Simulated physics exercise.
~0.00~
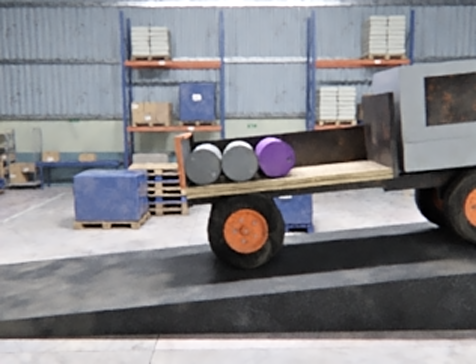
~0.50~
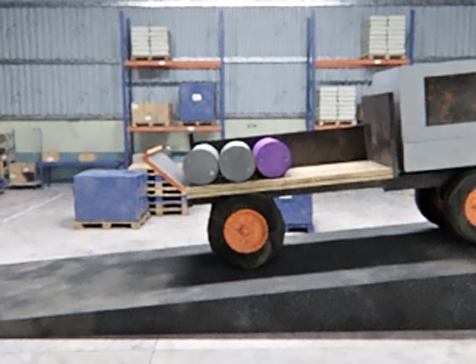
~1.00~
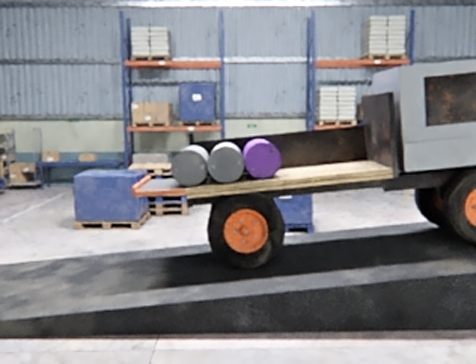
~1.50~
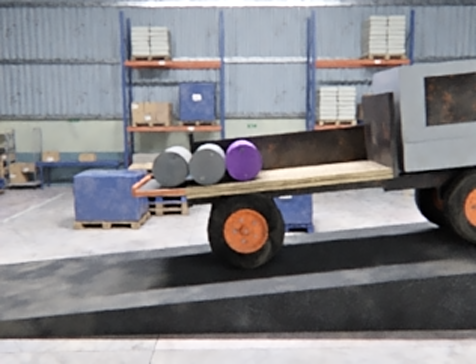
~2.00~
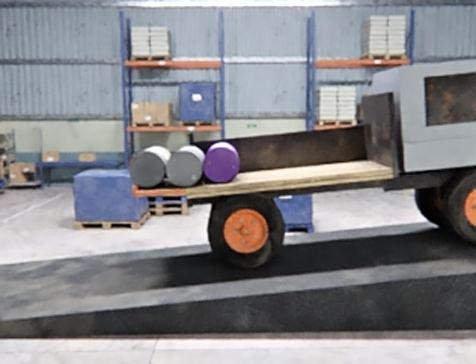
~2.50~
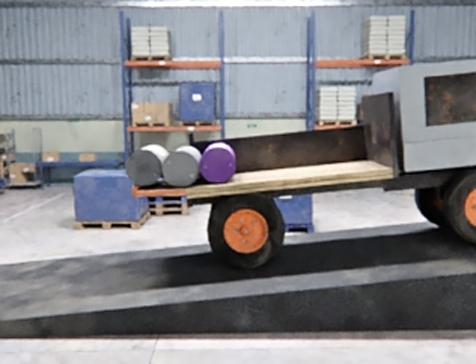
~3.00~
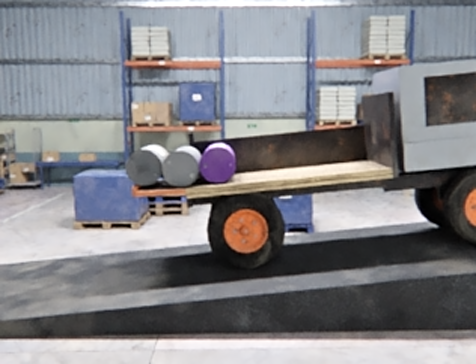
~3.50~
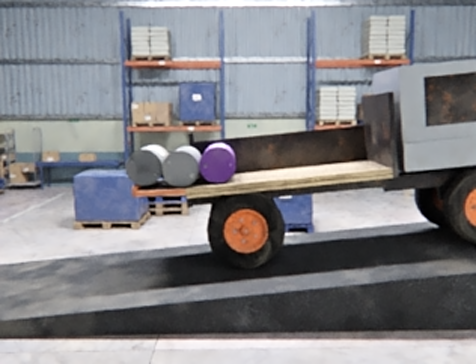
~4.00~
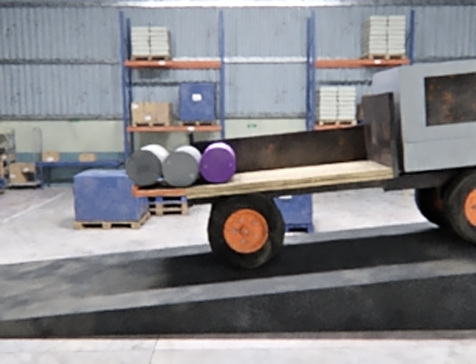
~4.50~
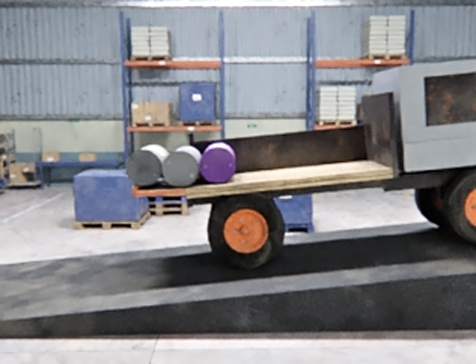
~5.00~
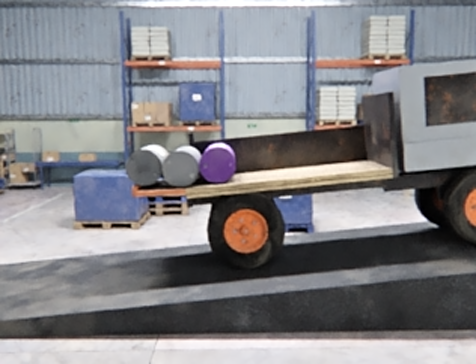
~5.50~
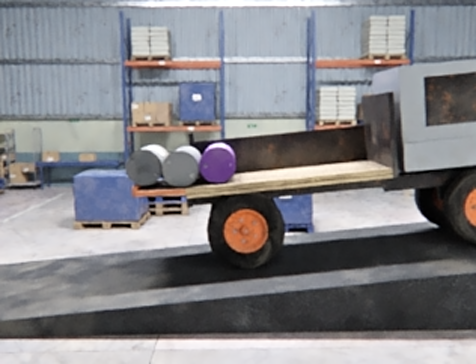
In a warehouse, a truck's tailgate drops open and three drums roll left, stopping on its edge with the purple one still in the bed.
